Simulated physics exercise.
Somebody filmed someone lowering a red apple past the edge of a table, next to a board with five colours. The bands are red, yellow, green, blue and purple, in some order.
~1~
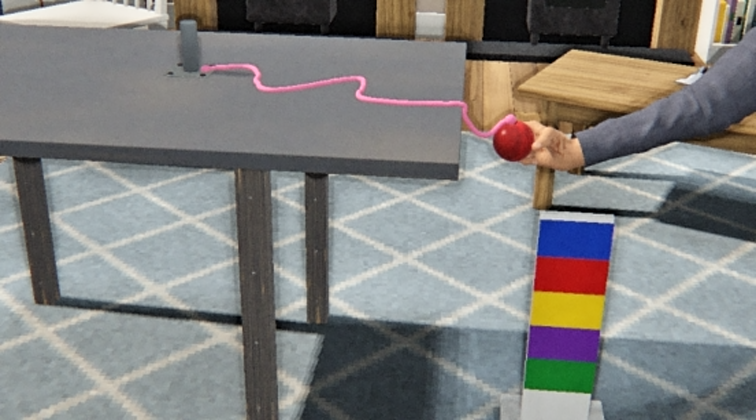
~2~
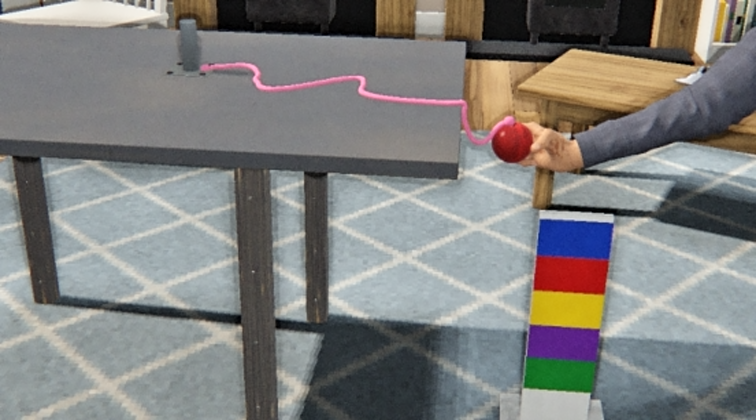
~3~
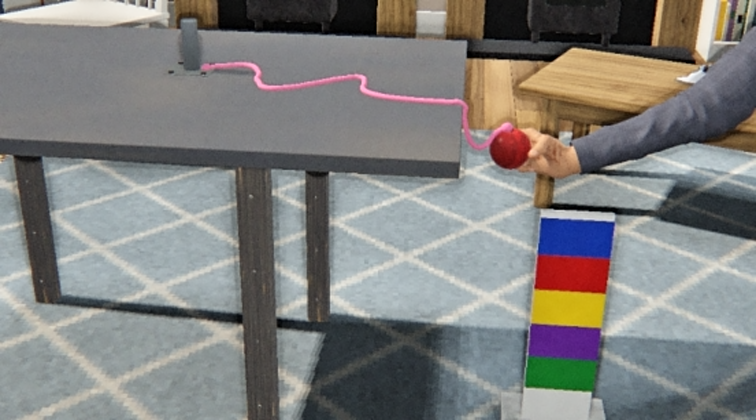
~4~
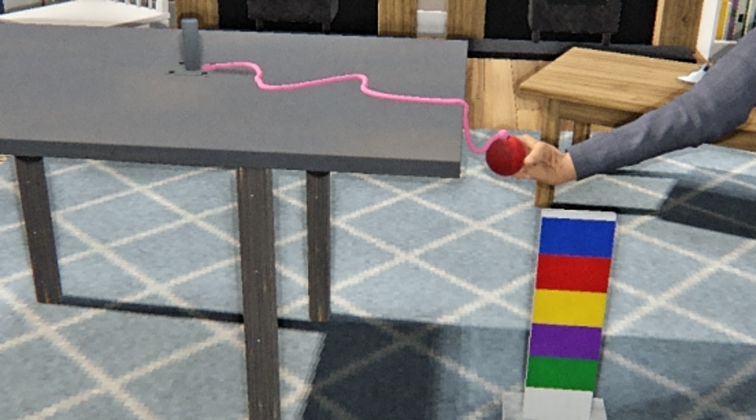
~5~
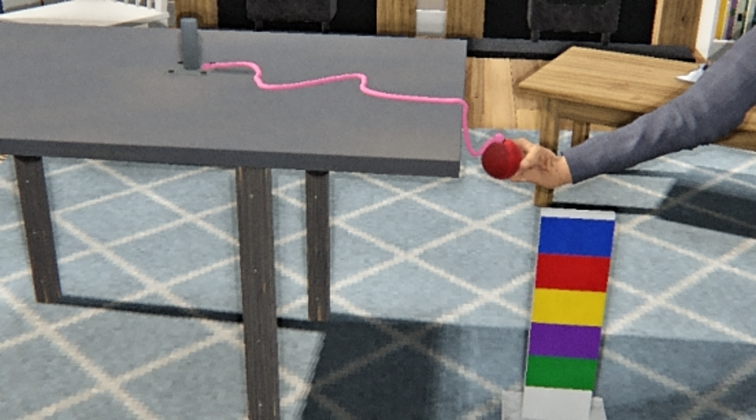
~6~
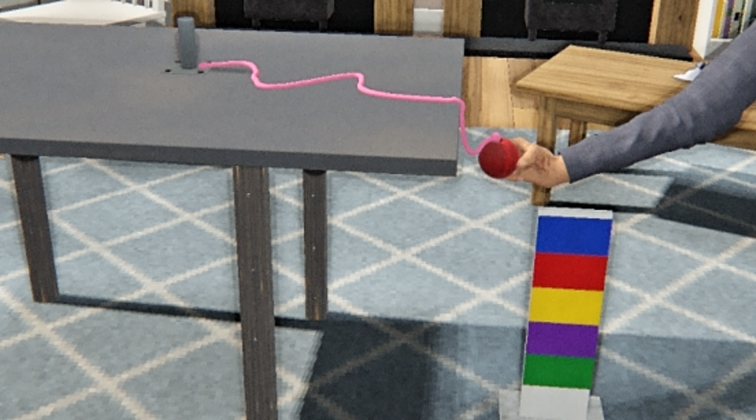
To begin with, a hand at the right holds a red ball-like object tied to a pink cord that winds across a dark table to a small gray post, beside a standing strip of colored bands. The hand then moves the object slightly down and left, while the cord on the tabletop barely changes.
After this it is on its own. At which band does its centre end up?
Its centre hangs level with the yellow band.
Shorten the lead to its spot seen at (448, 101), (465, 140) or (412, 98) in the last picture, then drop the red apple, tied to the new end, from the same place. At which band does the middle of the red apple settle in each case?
In that order: Blue; red; none, it hangs higher.
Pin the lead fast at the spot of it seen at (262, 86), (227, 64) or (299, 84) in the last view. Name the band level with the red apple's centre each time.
Taking them in turn: Red; yellow; red.
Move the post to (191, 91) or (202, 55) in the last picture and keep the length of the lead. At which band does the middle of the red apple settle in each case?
It would be purple; yellow.
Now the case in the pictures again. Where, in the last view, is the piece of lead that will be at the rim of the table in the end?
Near (360, 86).
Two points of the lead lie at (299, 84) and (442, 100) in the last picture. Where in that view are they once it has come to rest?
About (362, 81), and the other about (456, 186).
Early on, apple near (484, 284); level with yellow.
Midway, apple near (430, 288); level with yellow.
Near the end, apple near (460, 294); level with yellow.
Finally, apple near (451, 293); level with yellow. Its middle rests at the yellow band.
